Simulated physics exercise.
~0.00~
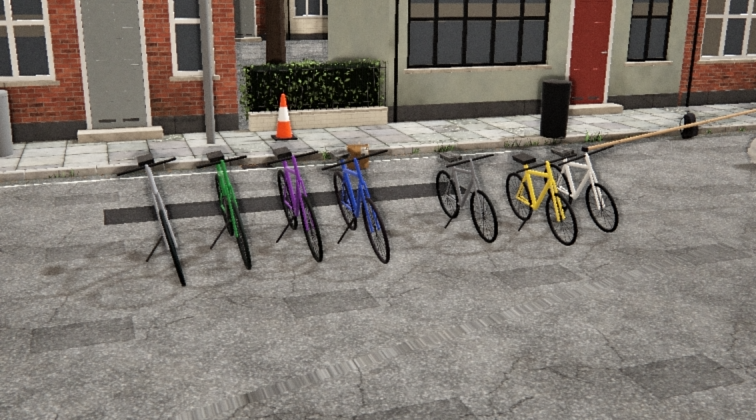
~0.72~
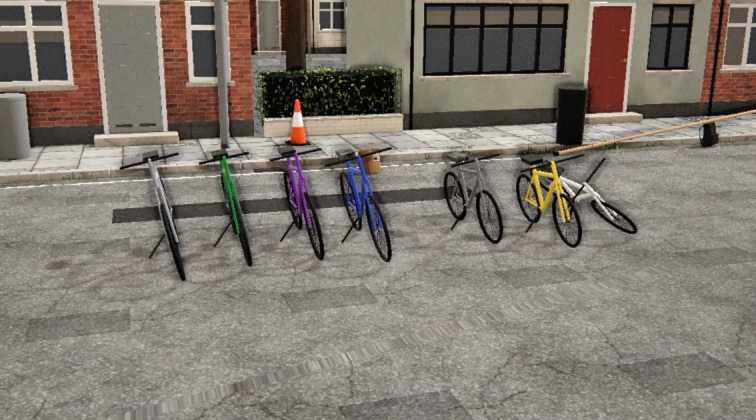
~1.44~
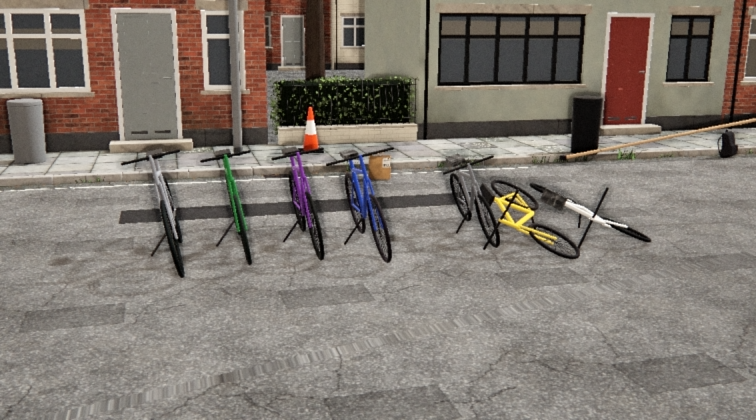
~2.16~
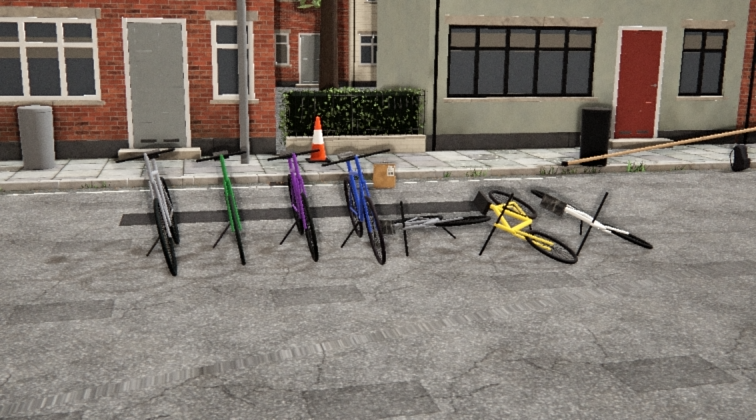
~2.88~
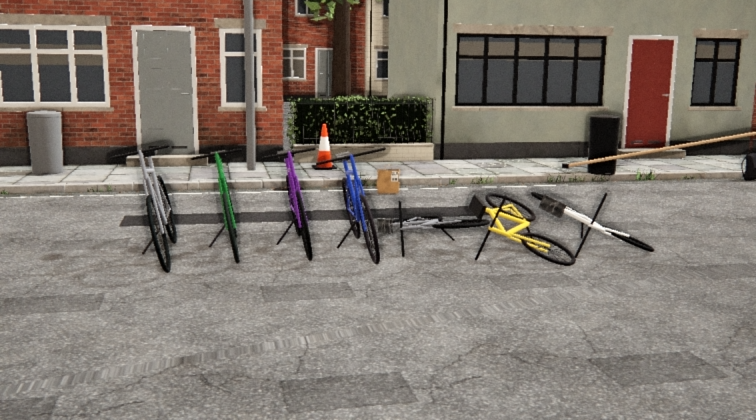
On a street in front of brick and green buildings, a pole pushed over the white bicycle at the right end of a parked row, then the yellow and a gray one toppled leftward in turn, while the blue, purple, green and far-left bikes stayed standing.
